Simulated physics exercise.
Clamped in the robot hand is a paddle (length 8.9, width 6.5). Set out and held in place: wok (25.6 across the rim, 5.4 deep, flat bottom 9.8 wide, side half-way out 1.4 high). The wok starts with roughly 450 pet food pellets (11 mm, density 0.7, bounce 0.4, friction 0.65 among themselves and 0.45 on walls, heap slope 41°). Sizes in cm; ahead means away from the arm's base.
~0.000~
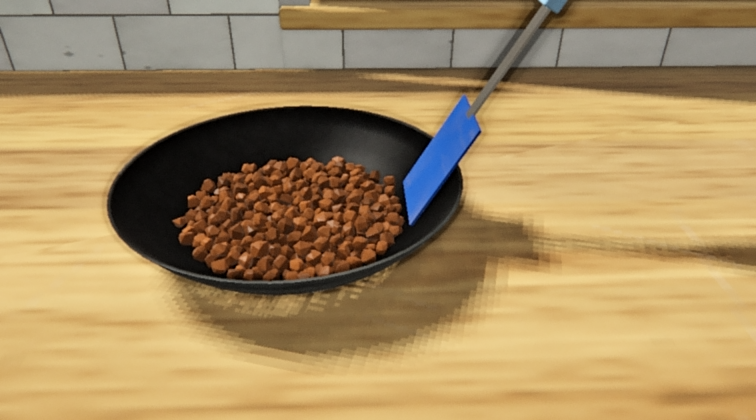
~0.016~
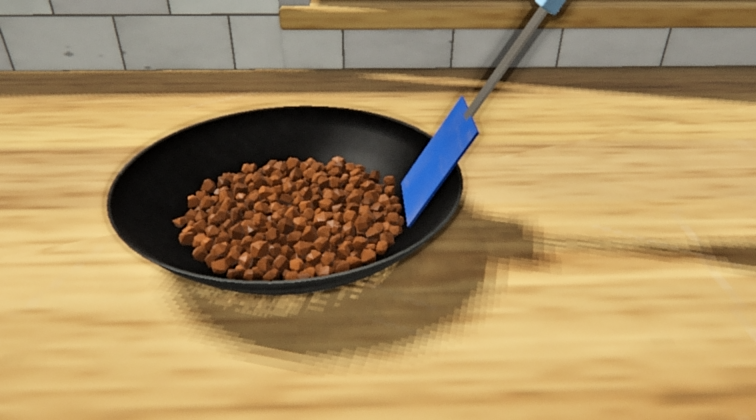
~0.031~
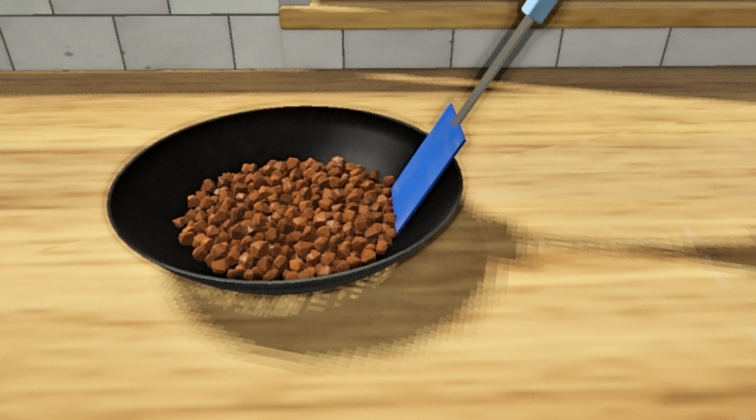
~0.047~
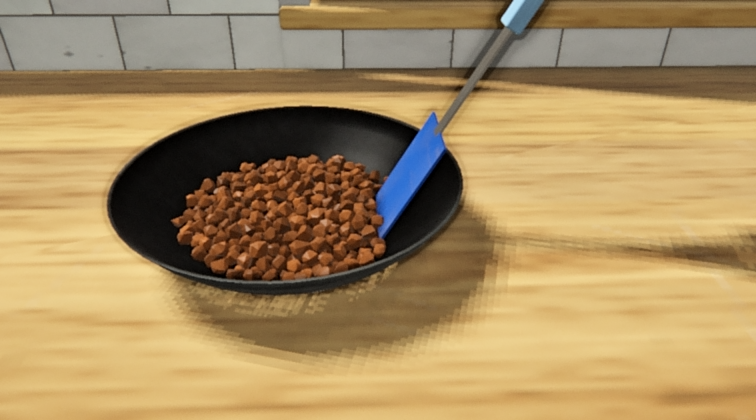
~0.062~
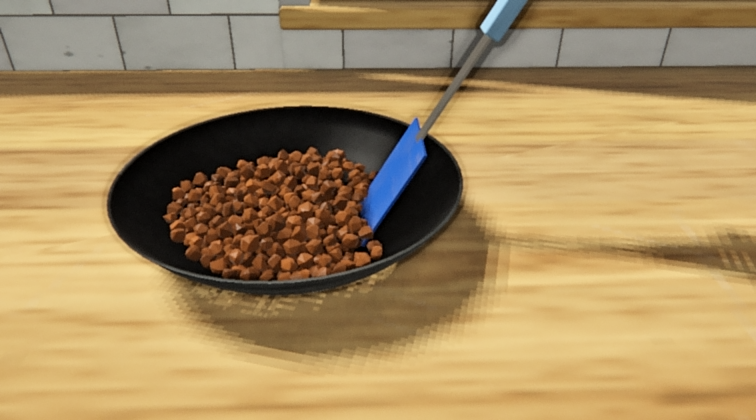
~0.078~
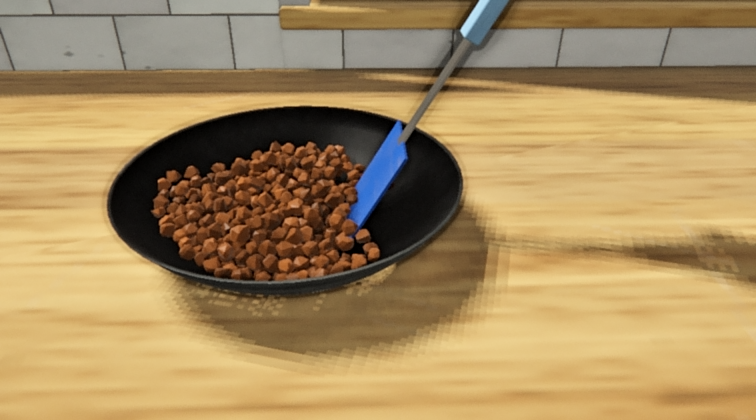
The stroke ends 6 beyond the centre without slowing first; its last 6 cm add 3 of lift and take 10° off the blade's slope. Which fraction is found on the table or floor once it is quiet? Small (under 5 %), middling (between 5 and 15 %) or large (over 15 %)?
On the table or floor the share is middling, between 5 and 15 %.
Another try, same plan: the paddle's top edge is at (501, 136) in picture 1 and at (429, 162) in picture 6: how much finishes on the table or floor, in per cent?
Some 5 per cent.
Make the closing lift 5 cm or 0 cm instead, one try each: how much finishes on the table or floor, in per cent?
Some 5 and 10 per cent.
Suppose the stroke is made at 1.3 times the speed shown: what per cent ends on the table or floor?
Some 15 per cent.
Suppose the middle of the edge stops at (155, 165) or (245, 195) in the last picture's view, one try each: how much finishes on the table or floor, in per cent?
Some 35 and 0 per cent.
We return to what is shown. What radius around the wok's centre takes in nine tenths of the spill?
Roughly 20 cm.
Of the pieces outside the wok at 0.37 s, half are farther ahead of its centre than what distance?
About 16 cm.
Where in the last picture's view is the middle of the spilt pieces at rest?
At about (71, 244).
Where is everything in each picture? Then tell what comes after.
The first frame shows paddle top edge at (472, 112), sloping 60°; upper third of the load around (295, 203), from x 180 to 400, top at y 165; 453 in the wok.
The second frame shows paddle top edge at (470, 113), sloping 60°; upper third of the load around (295, 203), from x 180 to 400, top at y 165.
The third frame shows paddle top edge at (458, 120), sloping 60°; upper third of the load around (295, 202), from x 180 to 395, top at y 165.
The fourth frame shows paddle top edge at (439, 129), sloping 60°; upper third of the load around (293, 203), from x 180 to 390, top at y 160.
The fifth frame shows paddle top edge at (421, 135), sloping 60°; upper third of the load around (283, 197), from x 170 to 390, top at y 155.
The sixth frame shows paddle top edge at (403, 139), sloping 60°; upper third of the load around (271, 194), from x 160 to 390, top at y 150; 453 in the wok.
After 0.12 s, sloping 60°, highest piece 6 above the table; 453 in the wok.
After 0.16 s, sloping 56°, highest piece 6 above the table; 453 in the wok.
After 0.37 s, sloping 50°, highest piece 6 above the table; 412 in the wok, 37 on the table or floor, 4 on the blade or in flight.
After 1.42 s, sloping 50°, highest piece 6 above the table; 411 in the wok, 42 on the table or floor.
At rest, 411 in the wok, 42 on the table or floor. That is 9 % on the table or floor.
